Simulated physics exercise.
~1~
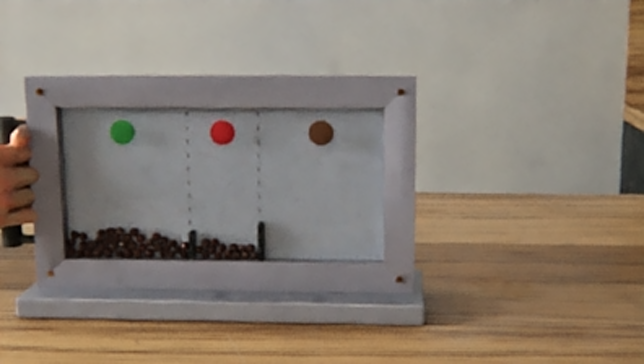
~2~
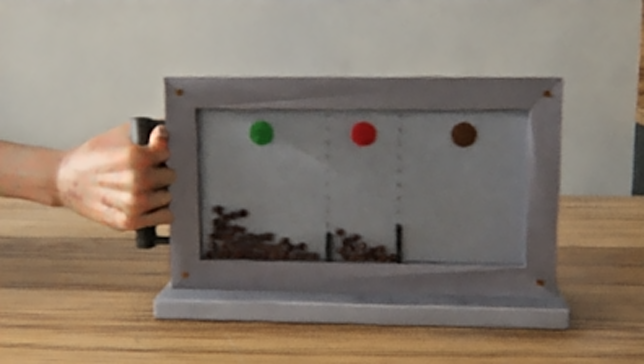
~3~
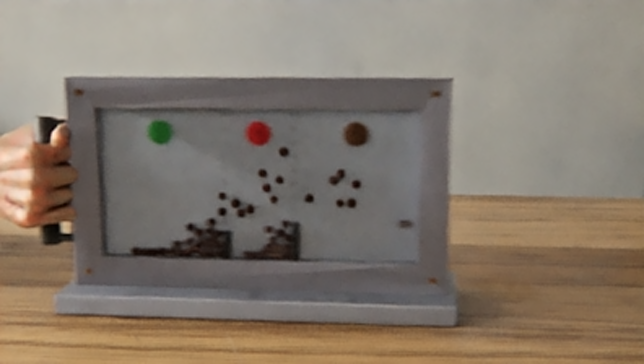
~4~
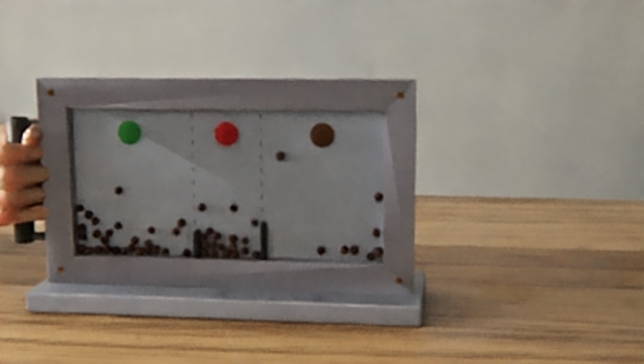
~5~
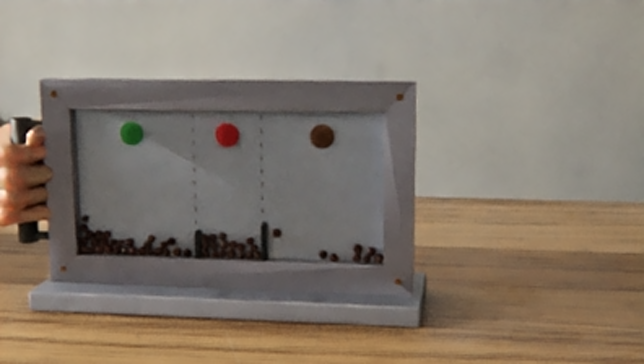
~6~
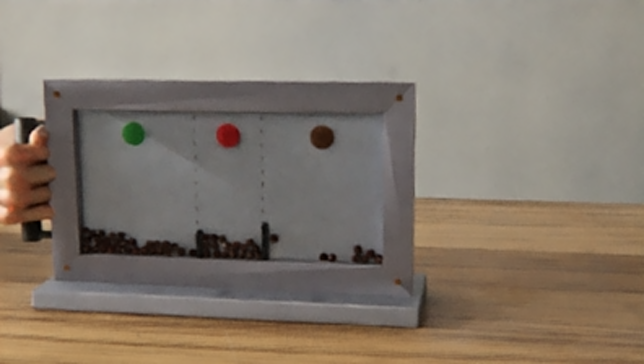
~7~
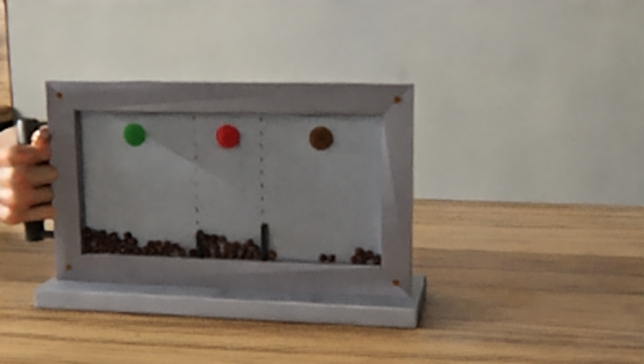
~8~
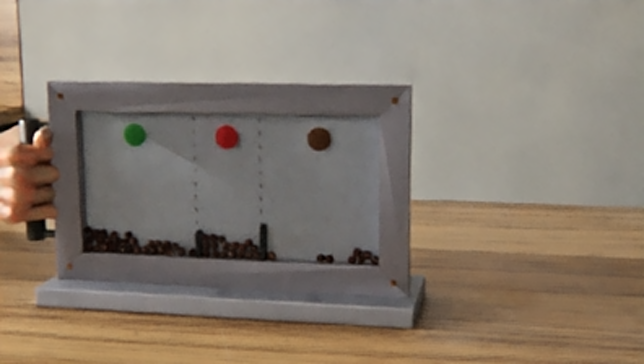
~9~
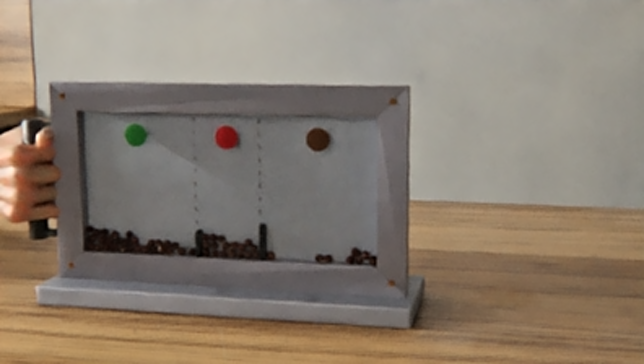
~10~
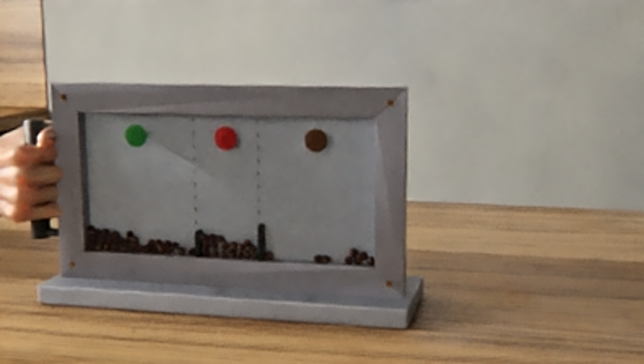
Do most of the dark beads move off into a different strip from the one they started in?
No, only part of them change strip. Some beads end up in other strips, including a few in the once-empty one under the brown dot, but most finish in the strip where they started.
